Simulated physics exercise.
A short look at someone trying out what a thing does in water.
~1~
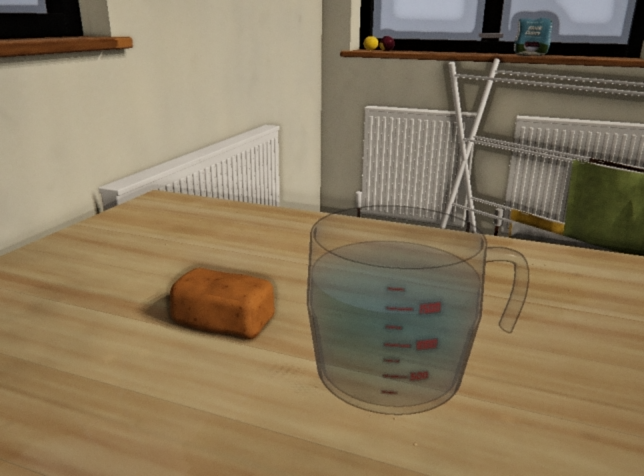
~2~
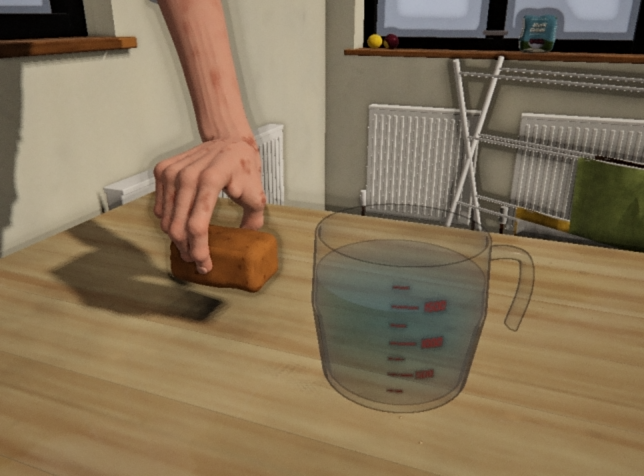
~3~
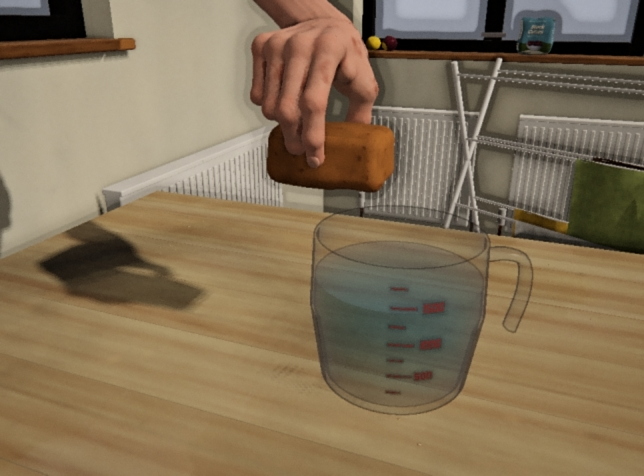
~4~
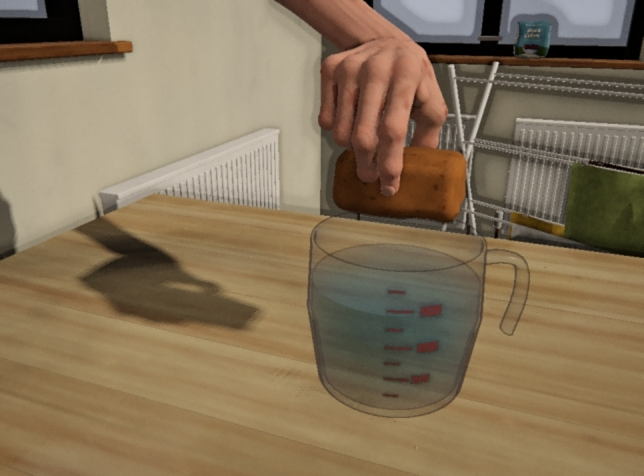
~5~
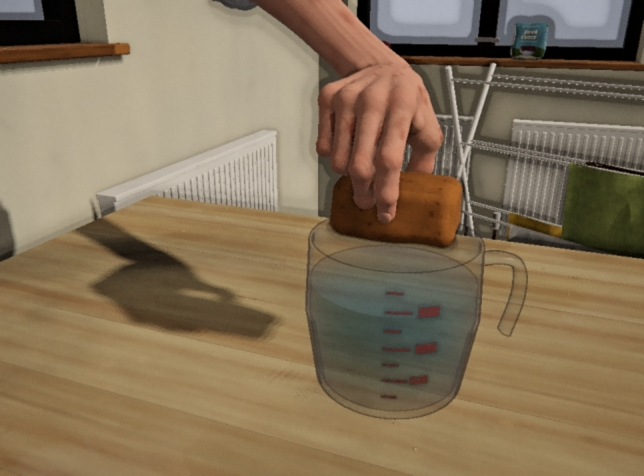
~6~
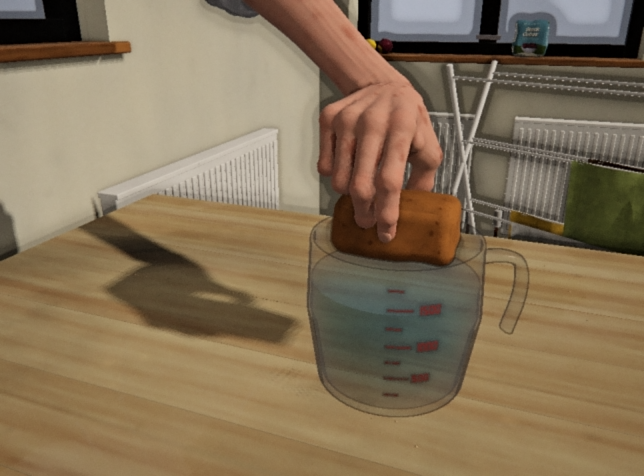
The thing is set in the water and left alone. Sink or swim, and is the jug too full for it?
The thing bobs on top; the jug keeps it all in.
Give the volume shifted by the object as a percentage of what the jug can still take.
Near 20 in a hundred.
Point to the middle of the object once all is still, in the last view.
At about (396, 257).
Shortly, the bread roll enters the water; the jug is about three quarters full.
Then, the bread roll comes up again; the jug is about three quarters full.
At the finish, the bread roll bobs at the top; the jug is about three quarters full; no mess.
